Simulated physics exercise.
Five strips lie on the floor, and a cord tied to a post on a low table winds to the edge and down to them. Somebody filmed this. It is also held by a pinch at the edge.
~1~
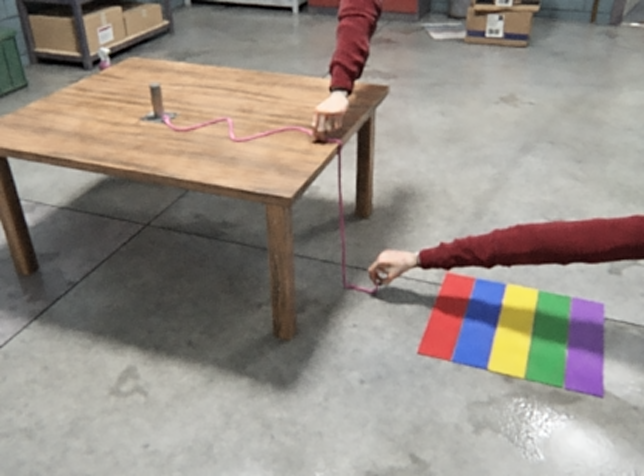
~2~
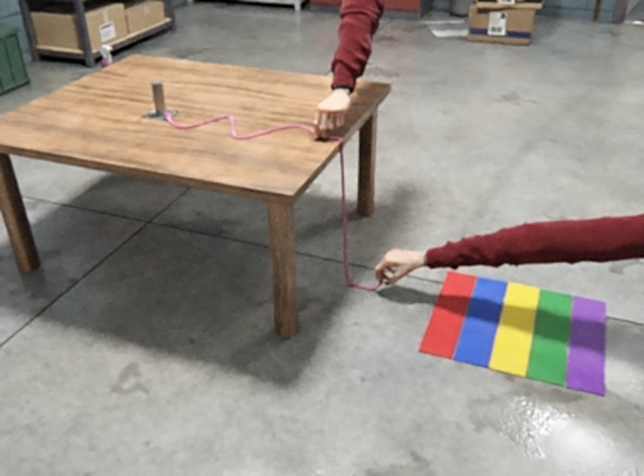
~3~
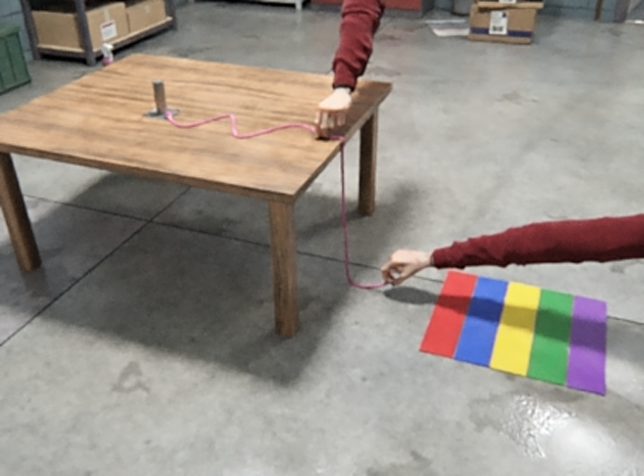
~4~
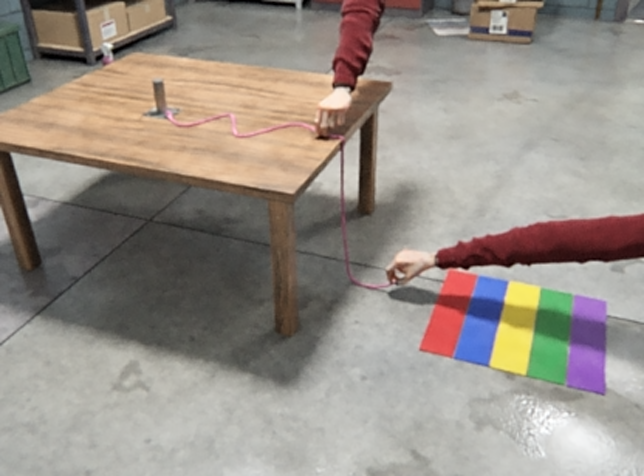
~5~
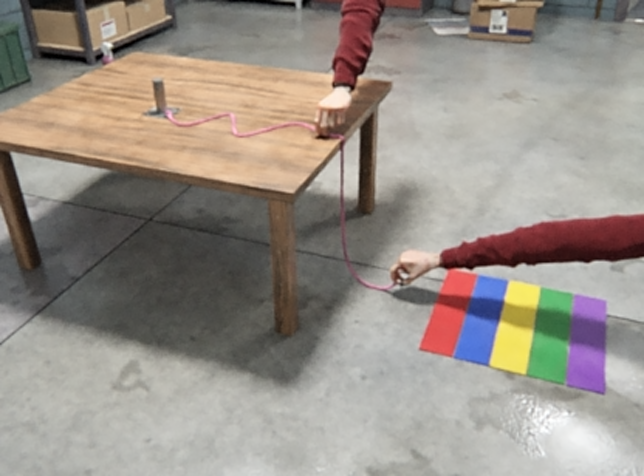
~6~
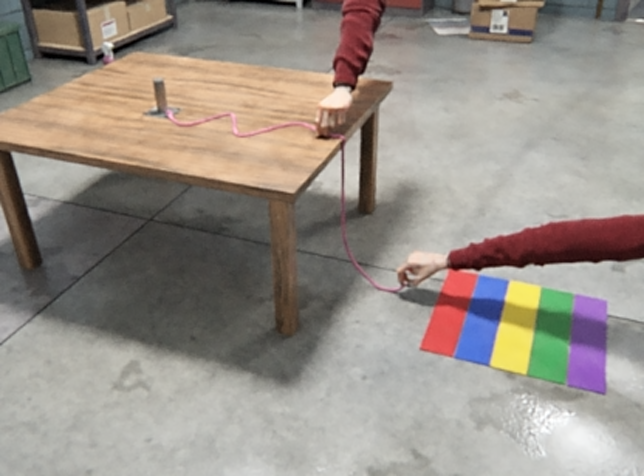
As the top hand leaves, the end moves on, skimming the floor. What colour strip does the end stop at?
Purple.
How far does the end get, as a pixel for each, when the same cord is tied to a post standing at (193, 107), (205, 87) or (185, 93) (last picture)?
The spots are near (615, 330), (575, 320) and (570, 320).
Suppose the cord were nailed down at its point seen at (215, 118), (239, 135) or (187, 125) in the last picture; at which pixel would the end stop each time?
First try near (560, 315), second near (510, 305), third near (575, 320).
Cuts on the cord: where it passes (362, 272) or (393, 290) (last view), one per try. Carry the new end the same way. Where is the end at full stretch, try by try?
Try one: (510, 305); try two: (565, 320).
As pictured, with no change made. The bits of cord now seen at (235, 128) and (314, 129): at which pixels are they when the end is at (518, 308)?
The first goes to (282, 130), the other to (351, 182).
A little later, end near (518, 308); over yellow.
Next, end near (562, 318); over green.
When it is tight, end near (591, 324); over purple. It gets as far as the purple strip.
